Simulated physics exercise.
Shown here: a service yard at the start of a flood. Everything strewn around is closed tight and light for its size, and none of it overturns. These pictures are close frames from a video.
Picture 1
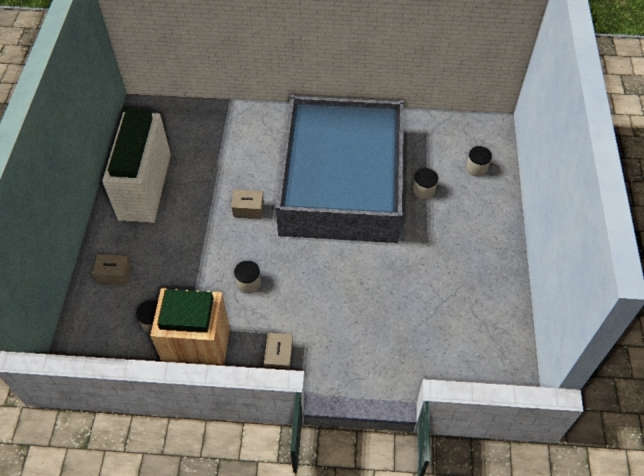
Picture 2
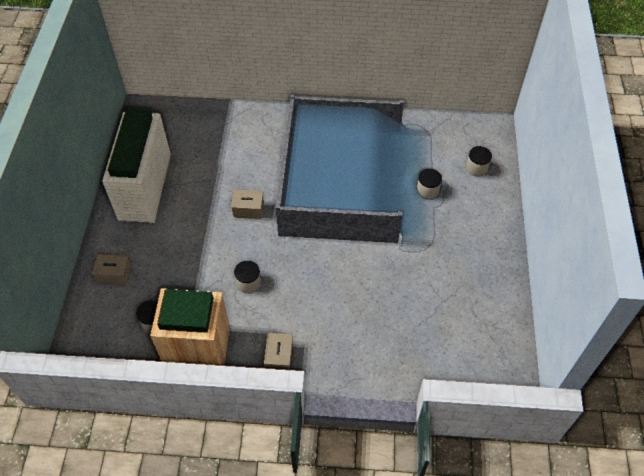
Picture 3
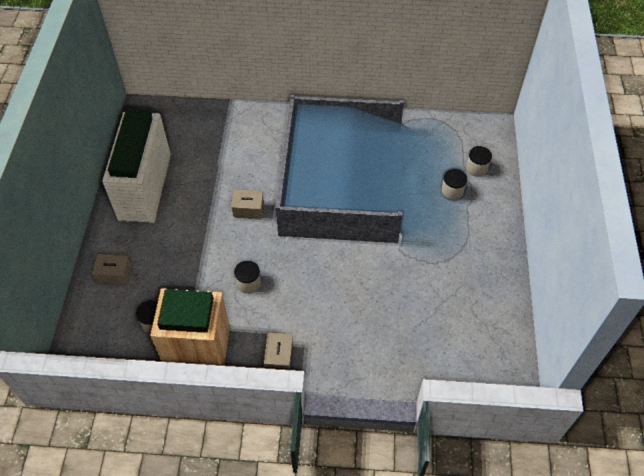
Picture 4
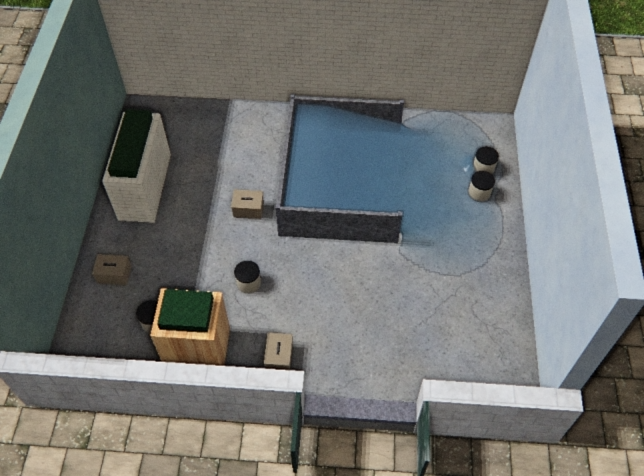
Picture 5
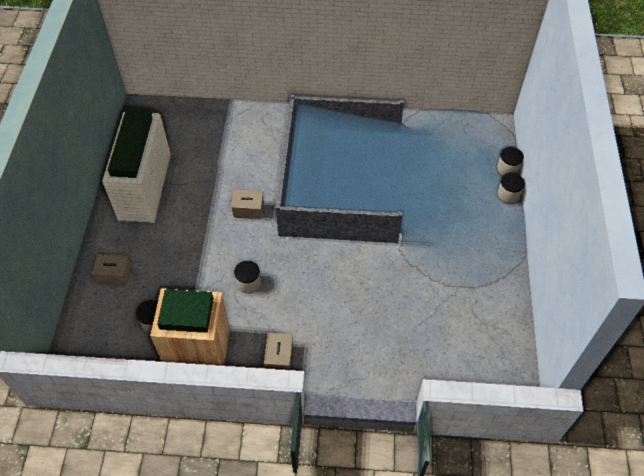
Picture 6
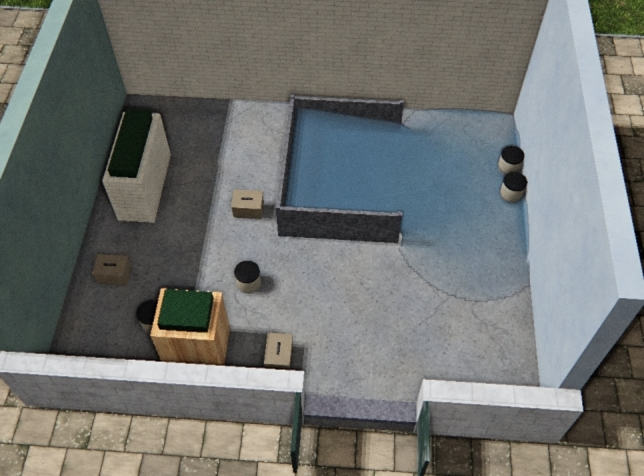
The clip opens on a walled yard with a full pool of blue water, scattered boxes and dark-topped pails. The pool's right side gives way and water spreads rightward across the paving, pushing the nearest pail along, then a second one, until both sit close together beside the right wall, surrounded by water.
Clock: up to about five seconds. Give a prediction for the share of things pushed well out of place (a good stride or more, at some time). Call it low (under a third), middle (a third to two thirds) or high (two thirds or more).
Middle.
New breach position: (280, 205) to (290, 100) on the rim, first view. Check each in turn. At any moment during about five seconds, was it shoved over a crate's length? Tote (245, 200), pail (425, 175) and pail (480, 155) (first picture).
First over the mark, then below the mark, then below the mark.
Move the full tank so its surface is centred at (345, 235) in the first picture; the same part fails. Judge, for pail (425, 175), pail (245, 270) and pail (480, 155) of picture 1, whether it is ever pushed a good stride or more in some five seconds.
In turn: Beyond that mark, beyond that mark, beyond that mark.
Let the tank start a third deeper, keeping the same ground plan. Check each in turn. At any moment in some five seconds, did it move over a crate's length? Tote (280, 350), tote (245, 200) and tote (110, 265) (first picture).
In the order asked: Over that distance, below that distance and below that distance.
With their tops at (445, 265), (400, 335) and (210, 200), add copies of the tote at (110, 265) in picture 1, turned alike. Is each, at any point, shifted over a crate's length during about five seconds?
Here's the rundown: Sent far off, sent far off, and finally never gets far.
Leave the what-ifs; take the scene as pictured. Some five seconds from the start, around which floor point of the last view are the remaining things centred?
Their average sits at about pixel (220, 246).
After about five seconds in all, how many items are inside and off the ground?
Counted: 1.
A moment on, 1 of 7 are well off their spots; 2 afloat.
Next, 2 of 7 are well off their spots; 2 afloat.
Later, 2 of 7 are well off their spots; 2 afloat.
In the end, 3 of 7 are well off their spots, and 3 have been at some point; 1 afloat.
